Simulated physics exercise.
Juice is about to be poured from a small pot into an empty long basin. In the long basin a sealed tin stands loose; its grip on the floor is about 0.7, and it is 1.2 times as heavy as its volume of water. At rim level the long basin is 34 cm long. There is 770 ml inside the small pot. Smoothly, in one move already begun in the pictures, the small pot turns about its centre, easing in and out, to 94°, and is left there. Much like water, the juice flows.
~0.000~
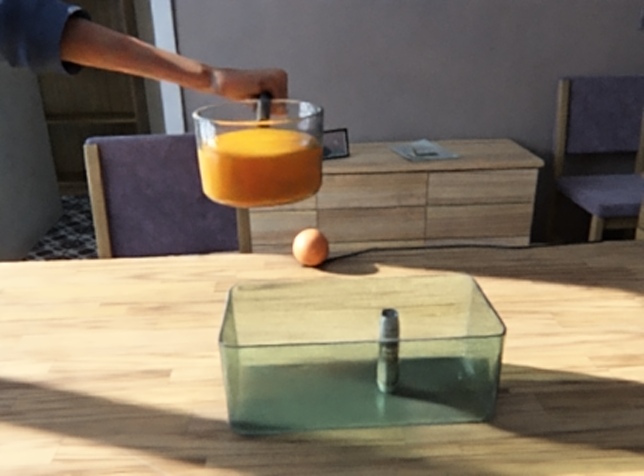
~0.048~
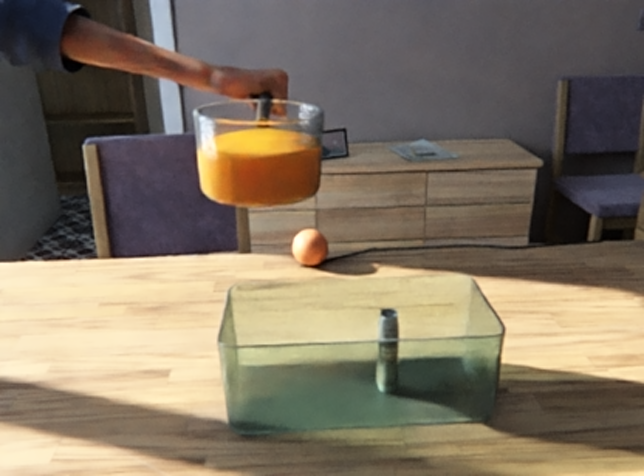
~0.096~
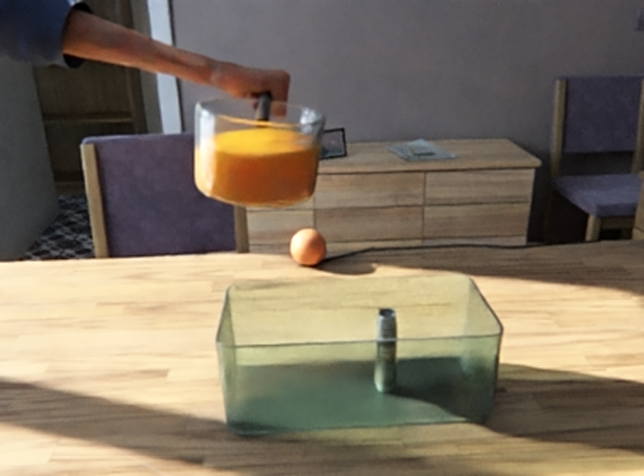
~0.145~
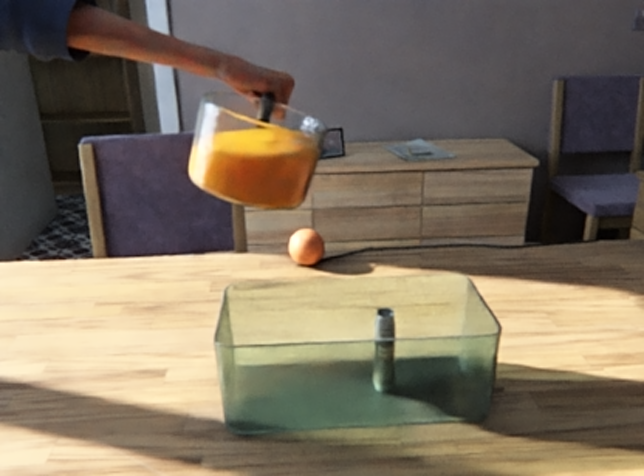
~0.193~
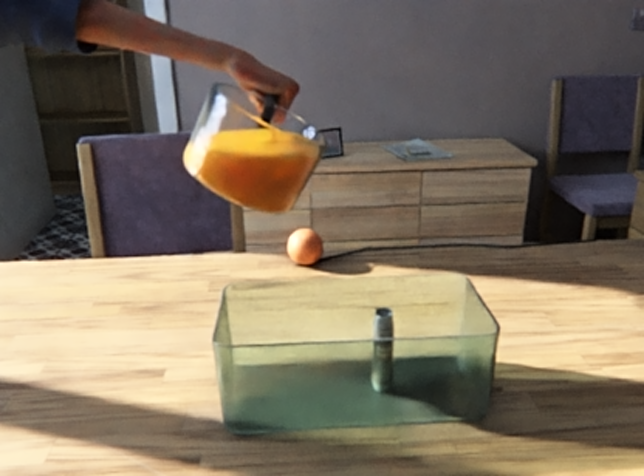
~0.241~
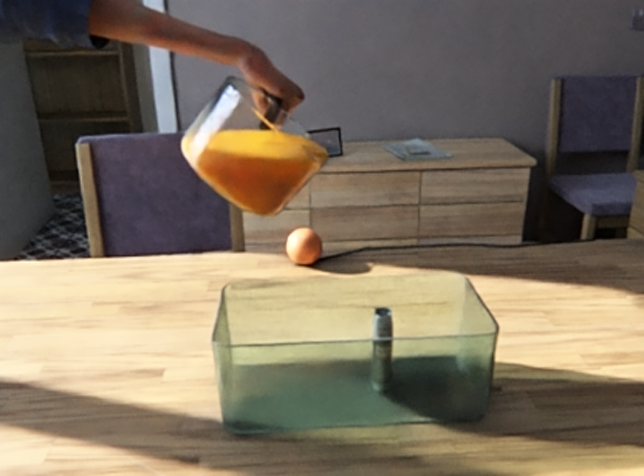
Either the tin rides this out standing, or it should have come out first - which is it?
It should have come out.
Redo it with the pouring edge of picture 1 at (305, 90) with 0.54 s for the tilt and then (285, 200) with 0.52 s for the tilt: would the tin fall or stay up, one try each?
In the first try it comes down; in the second it remains standing.
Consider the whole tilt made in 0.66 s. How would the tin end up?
Then the tin tumbles.
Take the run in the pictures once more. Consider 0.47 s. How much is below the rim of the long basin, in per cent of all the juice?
I'd estimate some 6 percent of the liquid.
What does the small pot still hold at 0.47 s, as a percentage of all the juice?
Roughly 46 percent.
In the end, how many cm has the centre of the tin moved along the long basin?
It finishes around 6.5 cm from where it began.
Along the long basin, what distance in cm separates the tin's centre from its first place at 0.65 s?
The tin has gone some 0 cm.
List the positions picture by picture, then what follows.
In the first picture, it leans 0°; its right rim is at (322, 111); the juice meets the walls at (202, 143) and (320, 139); the long basin's rim runs from (225, 314) to (489, 303); the tin's top is at (390, 317).
In the second picture, it leans 2°; its right rim is at (322, 113); the juice meets the walls at (202, 143) and (320, 139).
In the third picture, it leans 8°; its right rim is at (324, 119); the juice meets the walls at (200, 142) and (319, 140).
In the fourth picture, it leans 17°; its right rim is at (326, 130); the juice meets the walls at (197, 143) and (319, 141).
In the fifth picture, it leans 29°; its right rim is at (327, 144); the juice meets the walls at (193, 140) and (322, 144).
In the sixth picture, it leans 42°; its right rim is at (325, 159); the juice meets the walls at (188, 136) and (322, 148); 1 per cent is over the edge.
After 0.47 s the tilt is 92° and 45 per cent is still to pour; the tin stands where it began.
After 0.65 s the tilt is 94° and 18 per cent is still to pour; the tin stands where it began.
After 0.82 s the tilt is 94° and 7 per cent is still to pour; the tin leans 12°.
After 1.02 s the tilt is 94° and 3 per cent is still to pour; the tin lies on its side.
In the end the tin lies on its side.
